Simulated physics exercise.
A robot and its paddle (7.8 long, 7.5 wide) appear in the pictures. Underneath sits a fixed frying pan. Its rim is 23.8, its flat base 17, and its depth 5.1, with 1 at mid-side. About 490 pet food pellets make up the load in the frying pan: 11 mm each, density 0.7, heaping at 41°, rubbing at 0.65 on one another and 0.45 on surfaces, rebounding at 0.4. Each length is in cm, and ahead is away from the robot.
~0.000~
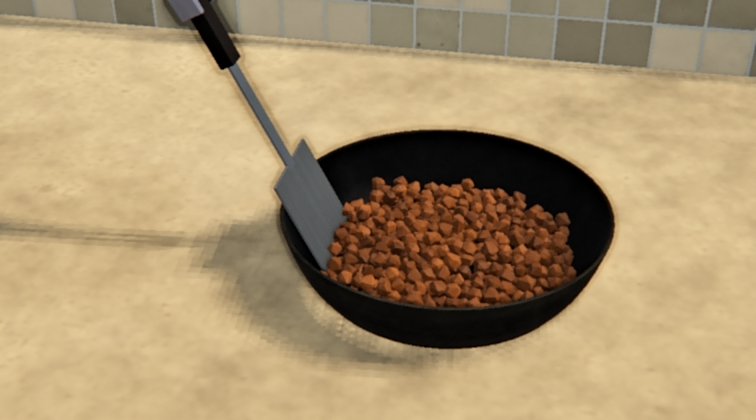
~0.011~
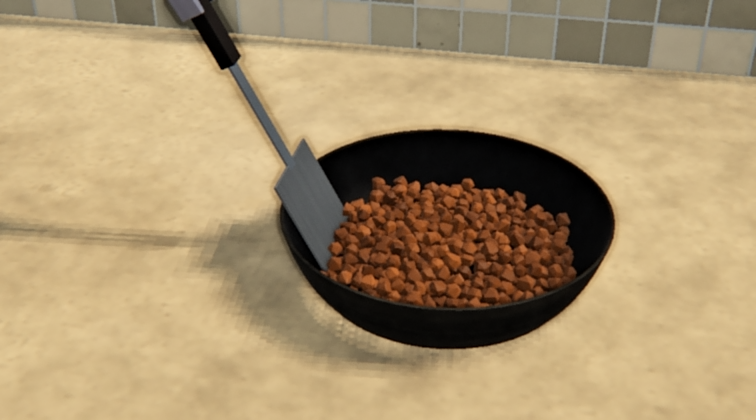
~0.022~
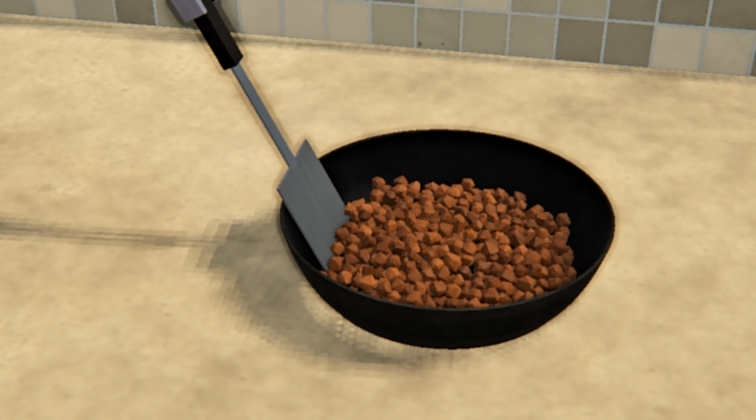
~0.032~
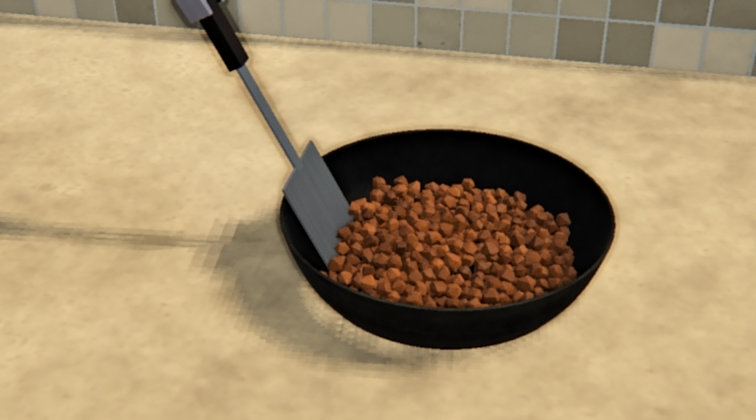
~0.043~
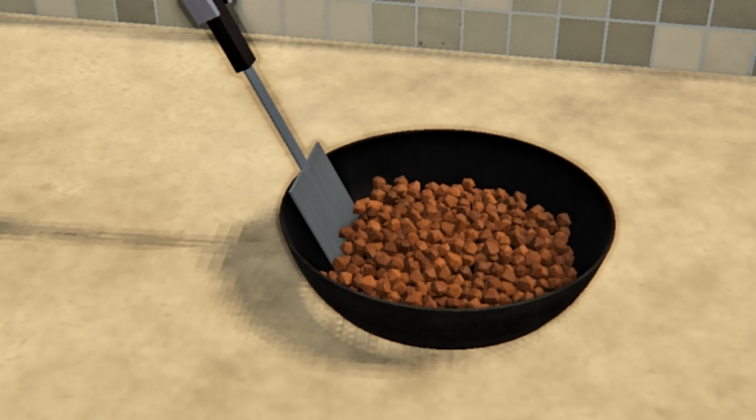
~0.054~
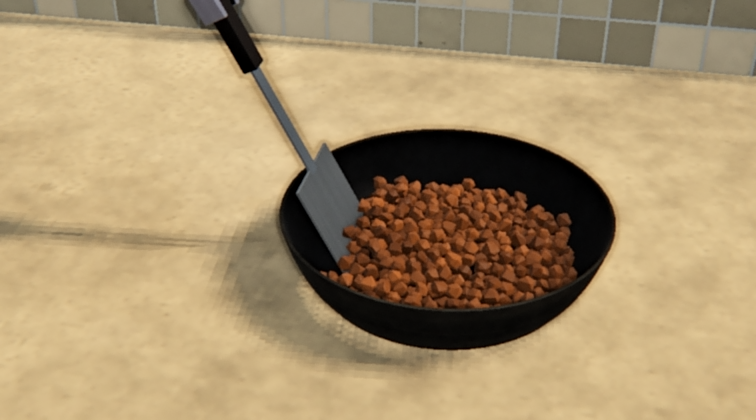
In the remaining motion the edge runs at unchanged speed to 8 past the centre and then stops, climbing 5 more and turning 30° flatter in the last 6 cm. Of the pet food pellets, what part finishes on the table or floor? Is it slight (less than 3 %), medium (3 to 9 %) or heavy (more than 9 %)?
Medium.
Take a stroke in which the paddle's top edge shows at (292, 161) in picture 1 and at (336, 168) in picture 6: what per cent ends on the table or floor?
Roughly 15 percent ends up there.
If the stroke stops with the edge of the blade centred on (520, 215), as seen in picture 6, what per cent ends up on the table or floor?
My guess is roughly 0 percent.
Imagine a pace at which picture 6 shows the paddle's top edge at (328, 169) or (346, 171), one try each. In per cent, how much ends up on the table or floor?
That comes to some 15 and some 20 percent, in that order.
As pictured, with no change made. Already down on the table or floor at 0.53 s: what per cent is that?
Share at that moment: Roughly 4 %.
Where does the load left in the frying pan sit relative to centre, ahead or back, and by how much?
I'd say it's roughly 4.0 cm toward the front.
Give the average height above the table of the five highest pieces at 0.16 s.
I'd put it close to 4 cm.
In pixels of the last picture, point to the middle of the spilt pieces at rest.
Near (660, 273).
After 0.16 s, sloping 63°, highest piece 4 above the table; 489 in the frying pan.
After 0.27 s, sloping 52°, highest piece 6 above the table; 489 in the frying pan.
After 0.53 s, sloping 33°, highest piece 6 above the table; 463 in the frying pan, 21 on the table or floor, 5 on the blade or in flight.
After 1.58 s, sloping 33°, highest piece 6 above the table; 462 in the frying pan, 27 on the table or floor.
In the end, 462 in the frying pan, 27 on the table or floor. That is 6 % on the table or floor.
